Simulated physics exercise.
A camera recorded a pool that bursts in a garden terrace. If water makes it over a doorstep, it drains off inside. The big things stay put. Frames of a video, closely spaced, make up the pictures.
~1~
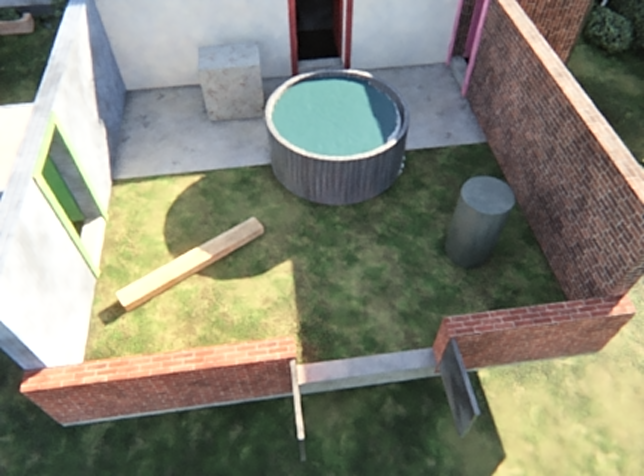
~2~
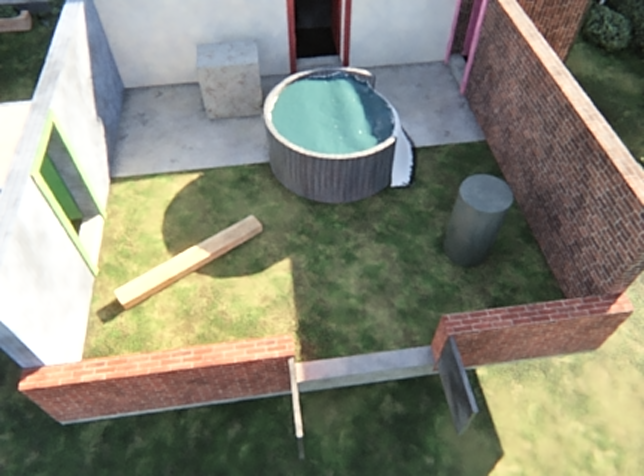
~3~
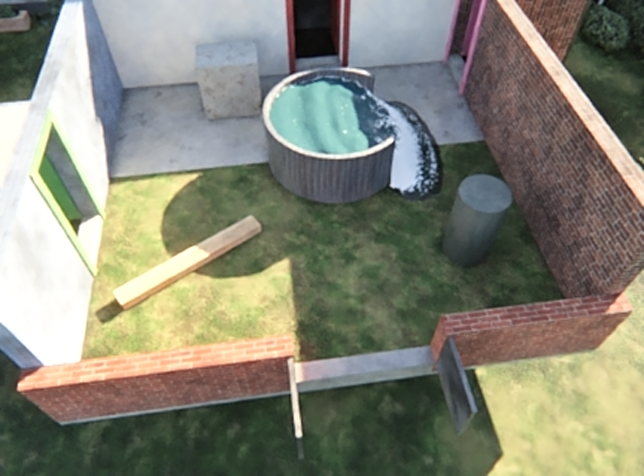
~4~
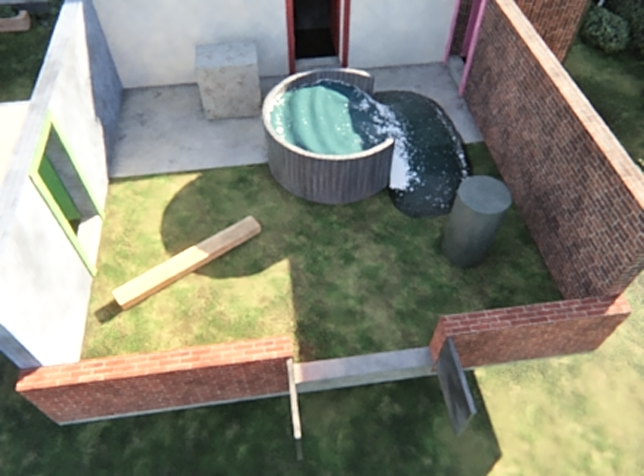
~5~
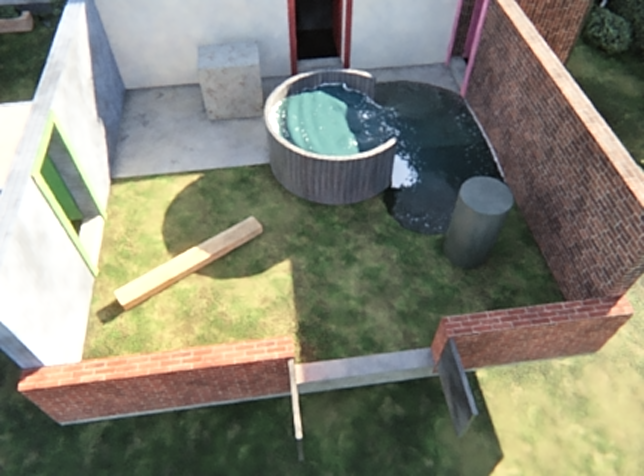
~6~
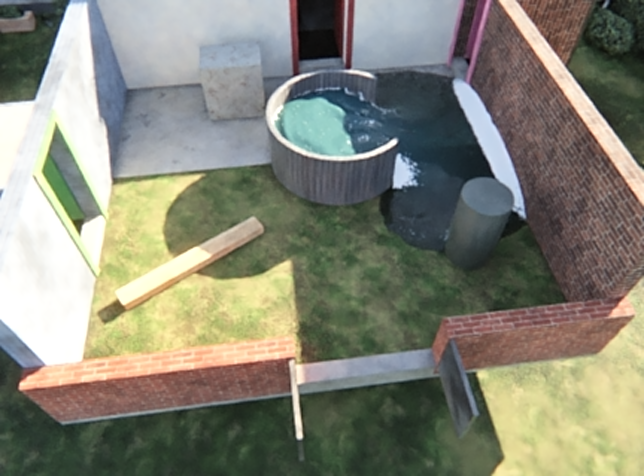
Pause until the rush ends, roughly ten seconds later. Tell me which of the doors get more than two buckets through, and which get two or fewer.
Sorted out: The red door gets two or fewer; the green door gets two or fewer; the pink door gets more than two.
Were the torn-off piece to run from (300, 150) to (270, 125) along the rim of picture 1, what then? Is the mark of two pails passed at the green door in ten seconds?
Green door: Exceeds the limit.
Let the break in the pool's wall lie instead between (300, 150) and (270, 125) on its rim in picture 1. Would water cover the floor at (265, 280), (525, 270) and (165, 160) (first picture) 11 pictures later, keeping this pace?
Taking the three spots as listed, they end up inundated, spared and inundated.
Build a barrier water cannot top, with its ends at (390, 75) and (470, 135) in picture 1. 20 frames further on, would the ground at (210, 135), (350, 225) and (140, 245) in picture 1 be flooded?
Lab note - point 1: Parched; point 2: Inundated; point 3: Parched.
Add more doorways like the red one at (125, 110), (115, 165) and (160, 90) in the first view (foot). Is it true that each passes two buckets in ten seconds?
Checking each in order, the first misses the threshold, the second misses the threshold, and the third misses the threshold.
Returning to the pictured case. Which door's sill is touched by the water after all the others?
From what the pictures show, it's the green-painted one.
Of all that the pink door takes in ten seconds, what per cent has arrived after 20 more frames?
Near 95 per cent, give or take.
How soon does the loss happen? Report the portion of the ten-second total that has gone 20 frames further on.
Roughly 35 percent.
A moment on, water covers 25 % of the floor; the red door not reached, the green door not reached, the pink door under two buckets in.
Next, water covers 35 % of the floor; the red door wet at the sill, nothing in, the green door not reached, the pink door over two buckets in.
Then, water covers 55 % of the floor; the red door wet at the sill, nothing in, the green door not reached, the pink door far over two buckets in.
Later, water covers 90 % of the floor; the red door wet at the sill, nothing in, the green door not reached, the pink door far over two buckets in.
In the end, water covers 95 % of the floor; the red door wet at the sill, nothing in, the green door wet at the sill, nothing in, the pink door far over two buckets in.
